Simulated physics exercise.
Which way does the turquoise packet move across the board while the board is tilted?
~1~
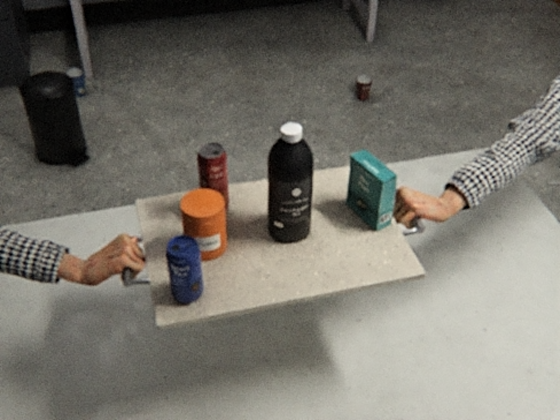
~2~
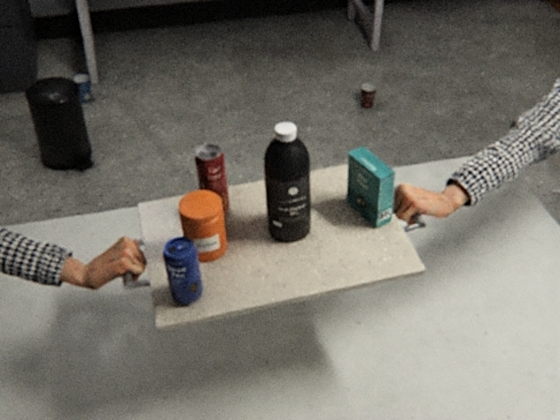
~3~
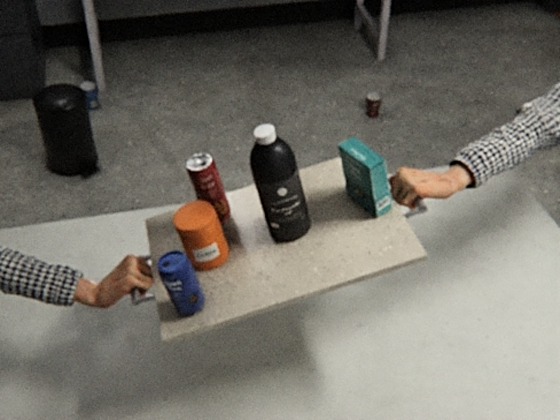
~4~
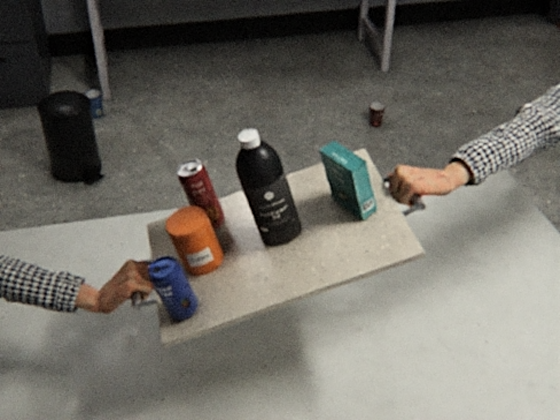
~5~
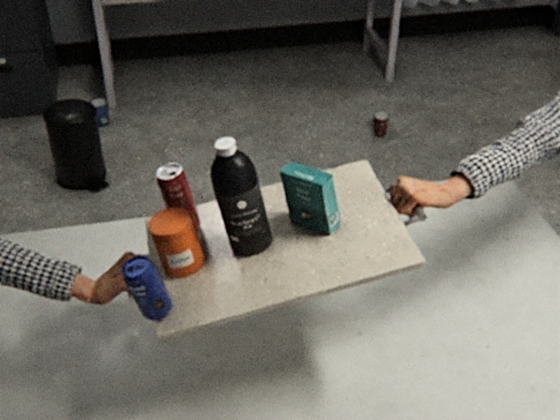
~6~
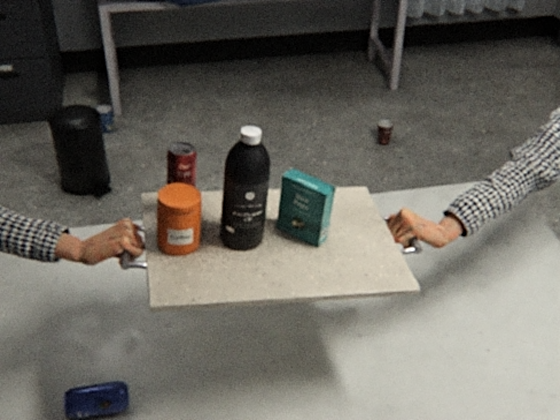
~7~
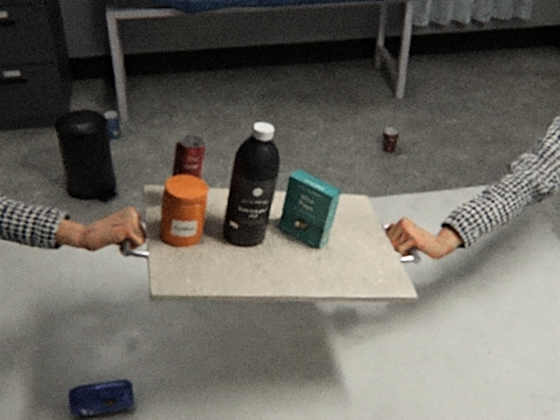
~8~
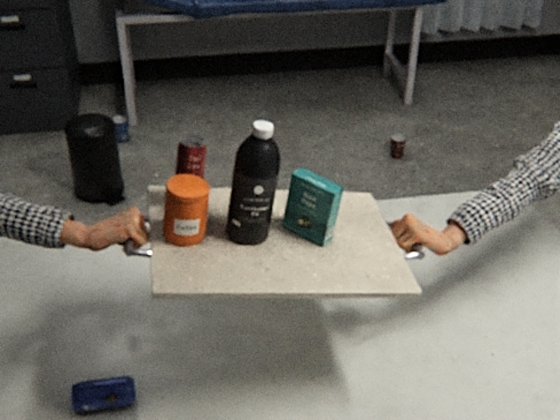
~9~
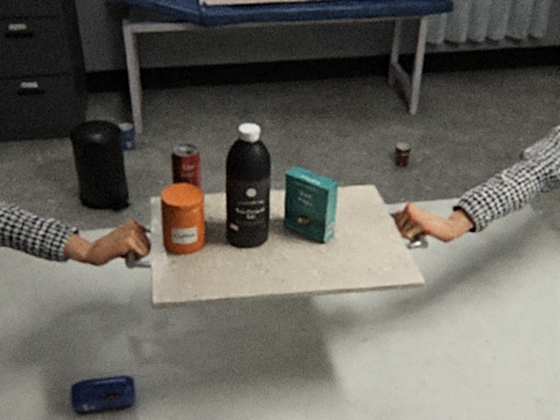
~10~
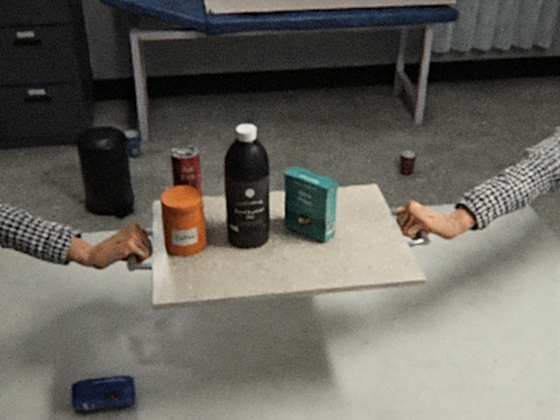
It slides to the left, toward the lowered side of the board.
Over a pale table, two hands tilting a loaded board leftward, a blue can sliding off, four items still upright once level.
